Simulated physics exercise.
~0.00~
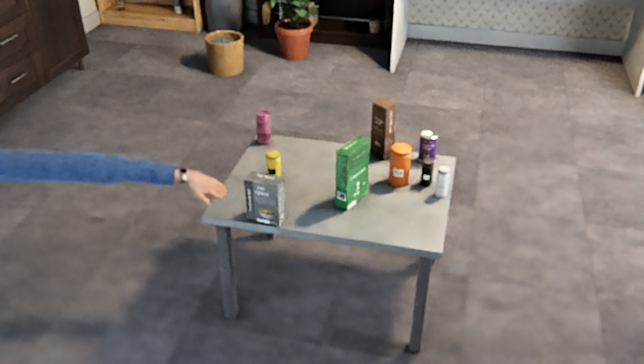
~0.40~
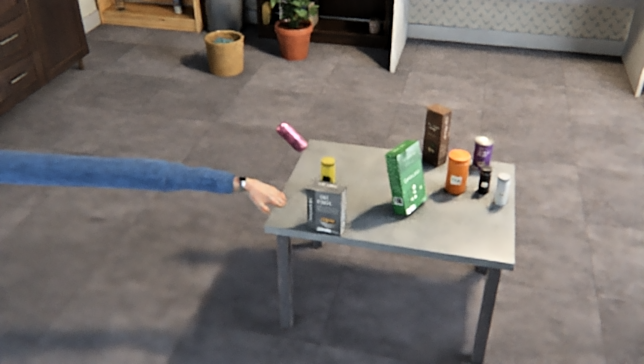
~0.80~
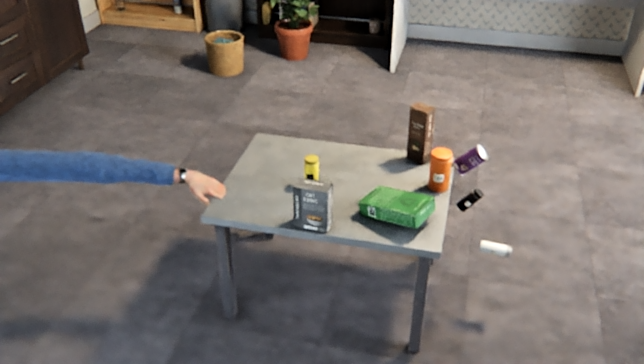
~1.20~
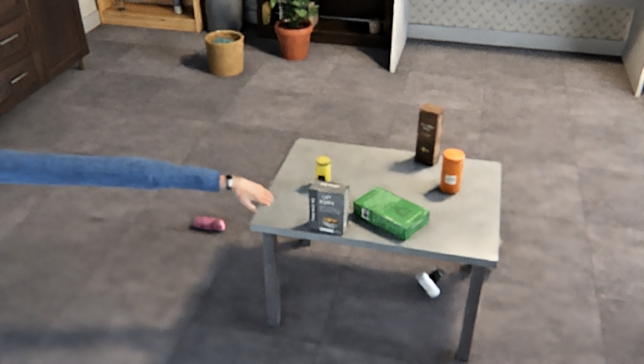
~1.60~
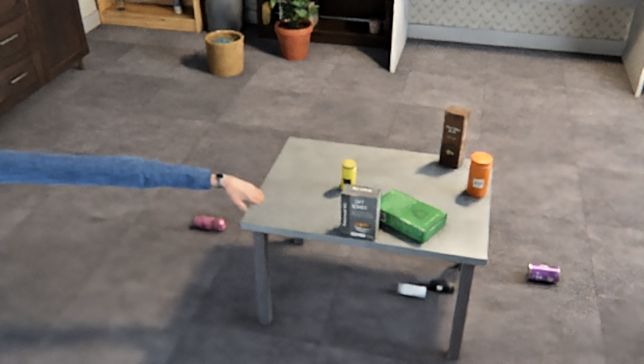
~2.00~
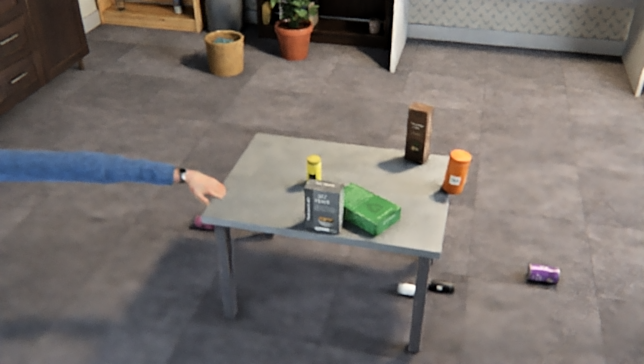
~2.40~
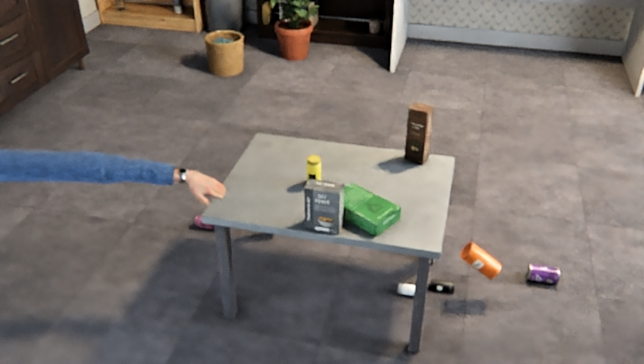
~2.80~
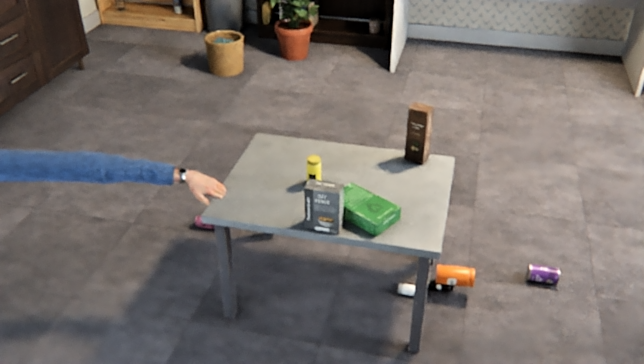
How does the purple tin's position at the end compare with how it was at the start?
At the start the purple tin was standing upright on the table, but by the end it was lying on its side on the floor to the right of the table.
An arm in a blue sleeve shoved a grey table right and back repeatedly, toppling the green packet and sending a pink can, purple tin and two shakers to the floor. The orange jar fell last, leaving the yellow shaker, grey packet and brown carton standing.
